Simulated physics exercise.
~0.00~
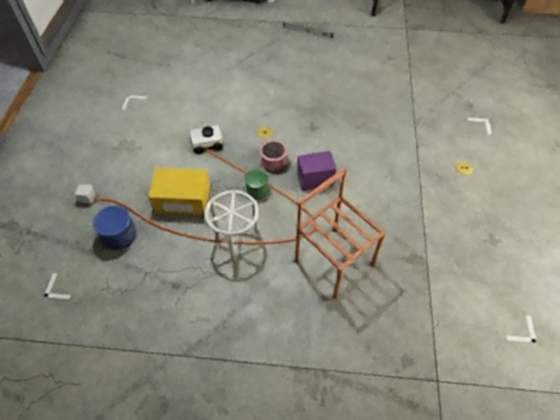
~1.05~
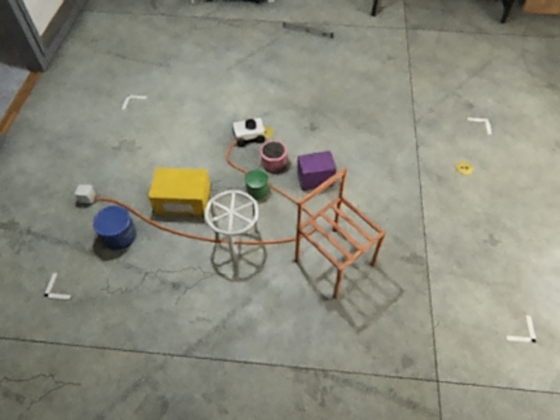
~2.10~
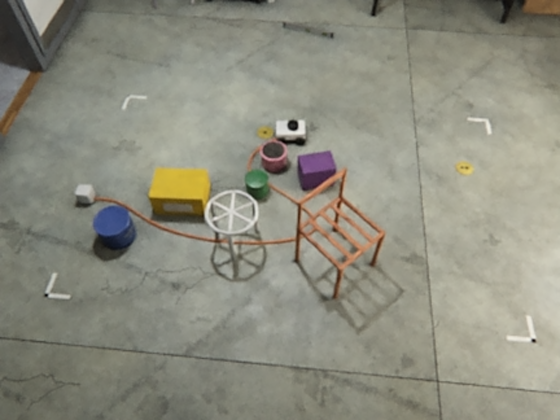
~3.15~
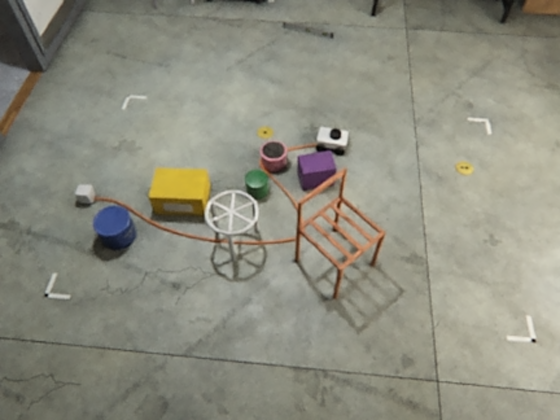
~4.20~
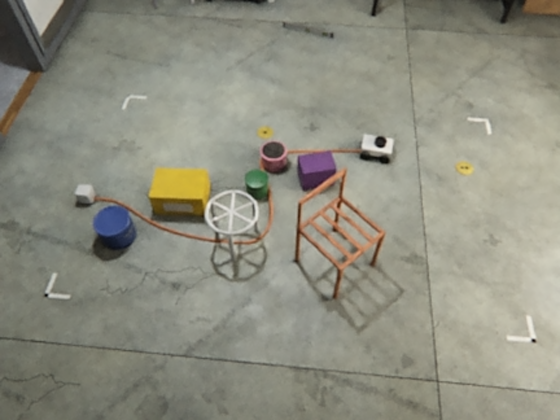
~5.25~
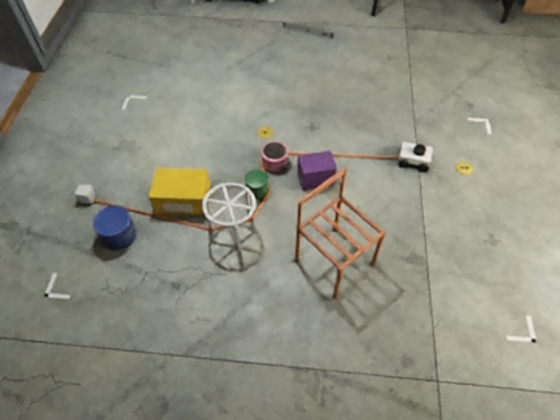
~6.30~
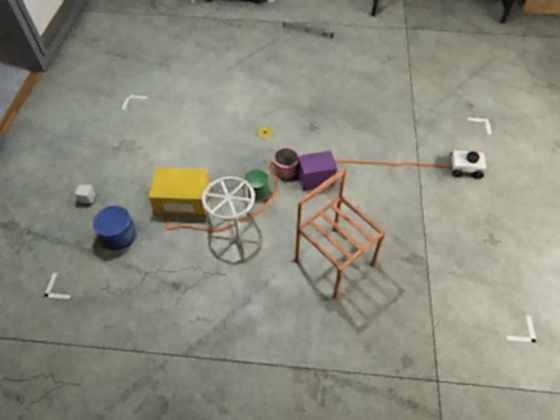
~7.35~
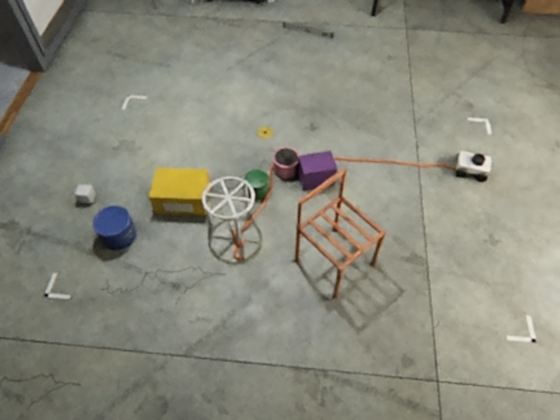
A small white cart trailing an orange lead drives right past a purple crate toward a yellow mark, drawing the lead taut among the scattered objects. The white stool and pink pot shift slightly, the lead's far end comes away from the small pale block, and the cart stops at right.
